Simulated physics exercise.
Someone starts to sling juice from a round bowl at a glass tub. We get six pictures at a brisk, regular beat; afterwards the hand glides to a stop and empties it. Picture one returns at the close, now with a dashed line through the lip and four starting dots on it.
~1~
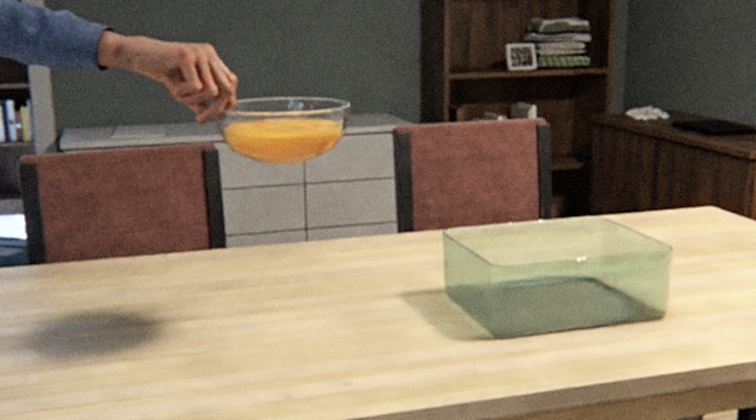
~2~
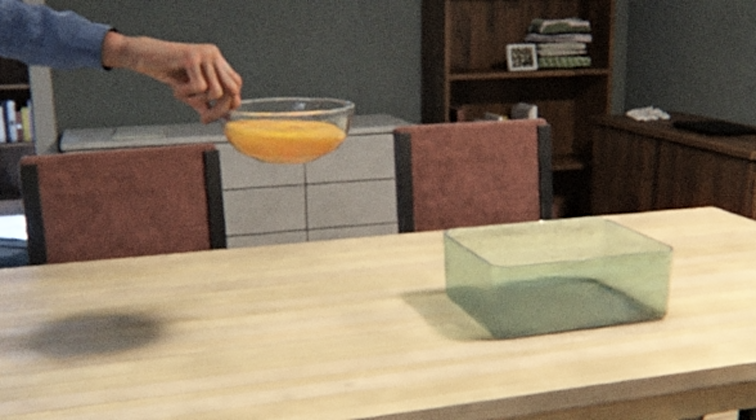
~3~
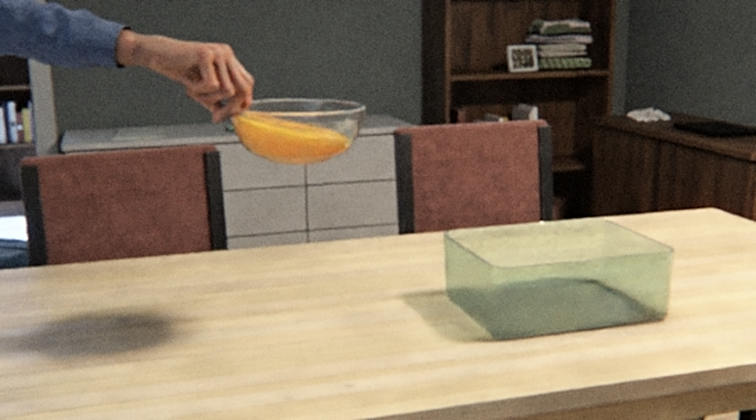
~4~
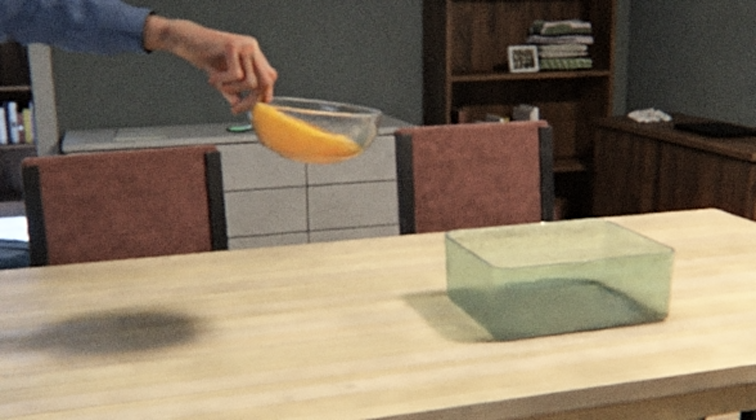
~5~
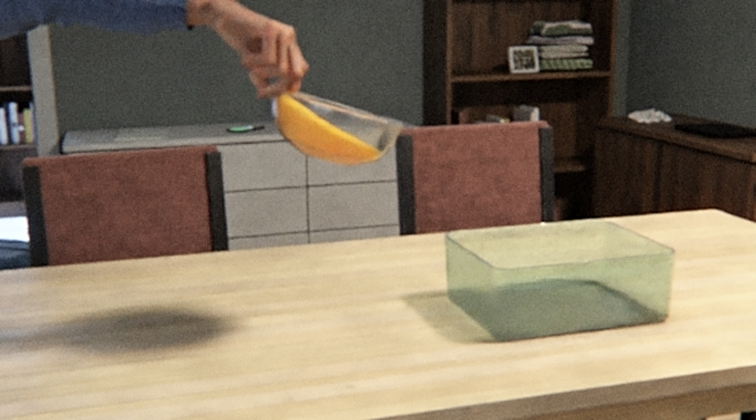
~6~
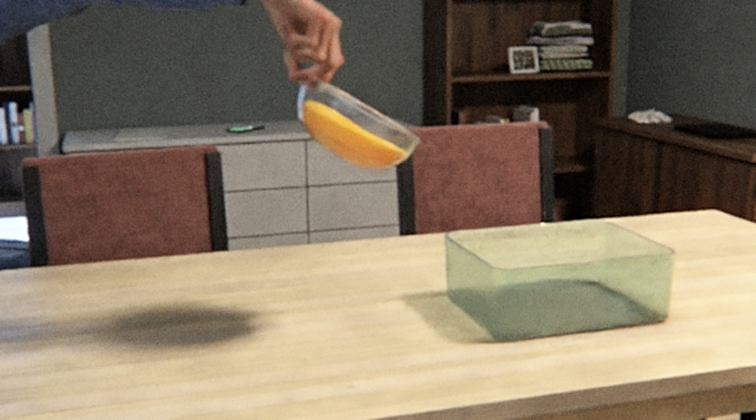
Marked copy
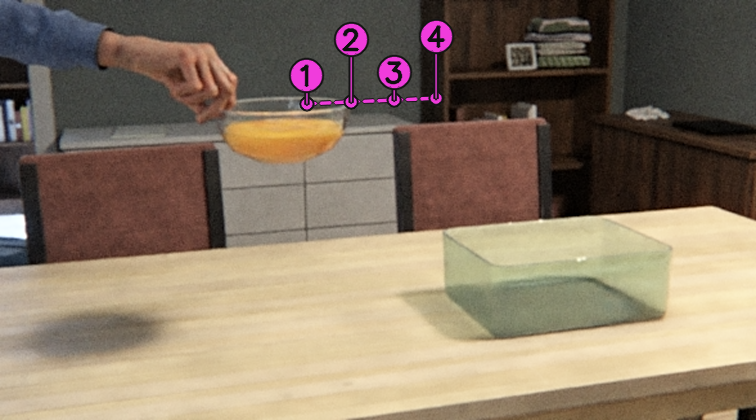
In a room with a wooden table, a hand holds a clear round bowl of orange juice left of a greenish glass tub, then moves it to the right while tilting it steadily toward the tub, the juice still inside.
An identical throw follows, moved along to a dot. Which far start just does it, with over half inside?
Place 1 just does it.
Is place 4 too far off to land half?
No, not at all.
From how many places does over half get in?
All of the four.
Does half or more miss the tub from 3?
No, that is safe.
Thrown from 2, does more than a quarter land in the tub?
Yes.
On the marked copy, 1 at (306, 103); 2 at (351, 101); 3 at (394, 100); 4 at (436, 98).
Choosing 1, about 65 % lands in the tub, 25 % falls short and 11 % goes beside or beyond.
Choosing 2, about 75 % lands in the tub, 7 % falls short and 18 % goes beside or beyond.
Choosing 3, about 85 % lands in the tub, 8 % falls short and 7 % goes beside or beyond.
Choosing 4, about 83 % lands in the tub, 5 % falls short and 12 % goes beside or beyond.
